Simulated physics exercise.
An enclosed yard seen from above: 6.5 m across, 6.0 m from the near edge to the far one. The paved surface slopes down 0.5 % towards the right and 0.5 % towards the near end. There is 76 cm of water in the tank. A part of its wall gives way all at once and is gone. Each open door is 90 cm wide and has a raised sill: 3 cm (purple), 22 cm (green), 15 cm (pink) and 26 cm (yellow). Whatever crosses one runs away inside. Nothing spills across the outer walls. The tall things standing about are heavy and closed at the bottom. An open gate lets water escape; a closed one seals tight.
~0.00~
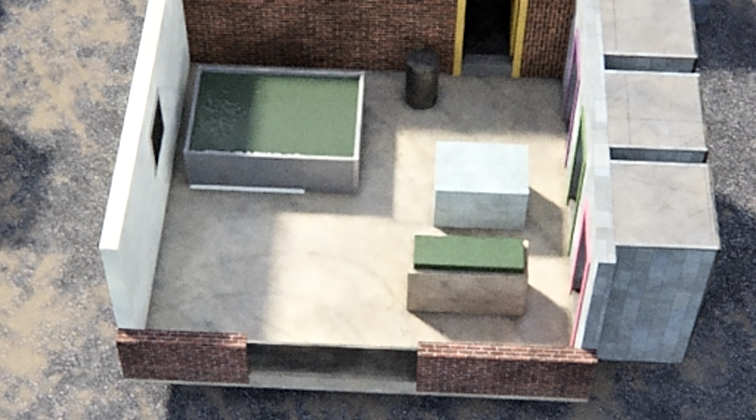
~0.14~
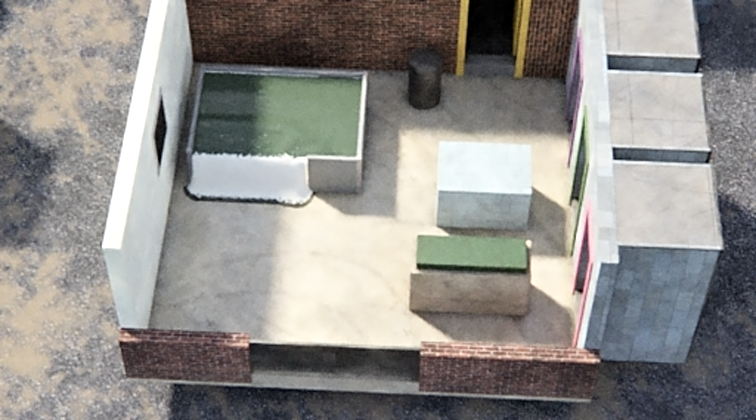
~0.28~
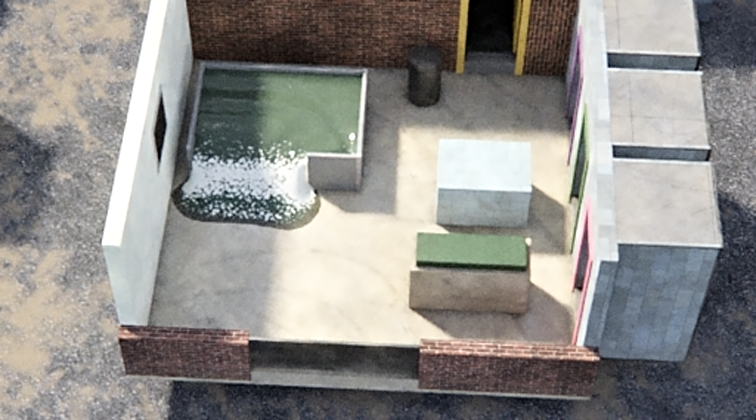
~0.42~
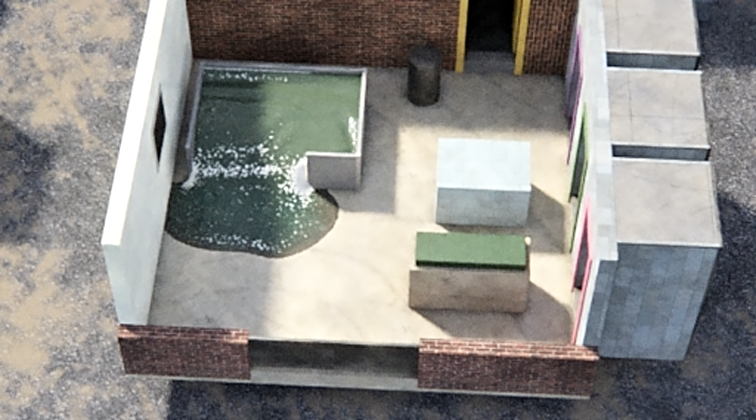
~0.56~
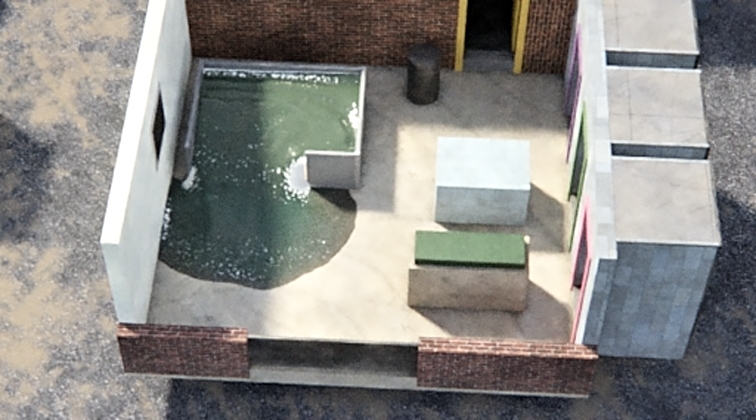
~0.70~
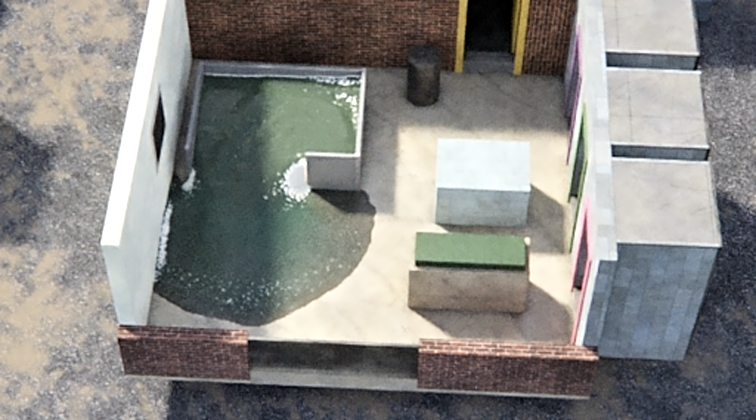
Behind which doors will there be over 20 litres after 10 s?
Within that time: At the purple door it goes over the limit; at the green door it stays under the limit; at the pink door it passes the limit; at the yellow door it keeps below the limit.
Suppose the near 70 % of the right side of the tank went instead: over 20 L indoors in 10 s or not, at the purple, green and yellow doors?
Then: Purple over, green under, yellow below.
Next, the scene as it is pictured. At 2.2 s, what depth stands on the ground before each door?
In cm: Purple 0, green 0, pink 0, yellow 0.
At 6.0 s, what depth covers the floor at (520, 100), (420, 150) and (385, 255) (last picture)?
Roughly 4, 4 and 13 cm, in turn.
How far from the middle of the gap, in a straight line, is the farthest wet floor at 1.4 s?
Some 4.0 m out.
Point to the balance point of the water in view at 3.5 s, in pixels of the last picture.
At about (294, 255).
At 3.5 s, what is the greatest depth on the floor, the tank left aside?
Roughly 37 cm.
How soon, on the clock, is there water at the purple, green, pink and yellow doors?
Arrival: Purple 5.0 s, green 3.8 s, pink 2.8 s, yellow 5.5 s.
After 1.4 s water covers 35 % of the floor and is deepest (59 cm) near (143, 352); purple door not reached, green door not reached, pink door not reached, yellow door not reached.
After 2.2 s water covers 35 % of the floor and is deepest (55 cm) near (143, 352); purple door not reached, green door not reached, pink door not reached, yellow door not reached.
After 3.5 s water covers 55 % of the floor and is deepest (37 cm) near (398, 295); purple door not reached, green door not reached, pink door 23 cm at the sill, 6 L in, yellow door not reached.
After 6.0 s water covers 90 % of the floor and is deepest (32 cm) near (551, 372); purple door 7 cm at the sill, 2 L in, green door 8 cm at the sill, 0 L in, pink door 25 cm at the sill, 162 L in, yellow door 7 cm at the sill, 0 L in.
After 10.0 s water covers 100 % of the floor and is deepest (19 cm) near (448, 171); purple door 8 cm at the sill, 51 L in, green door 10 cm at the sill, 0 L in, pink door 14 cm at the sill, 222 L in, yellow door 14 cm at the sill, 0 L in.
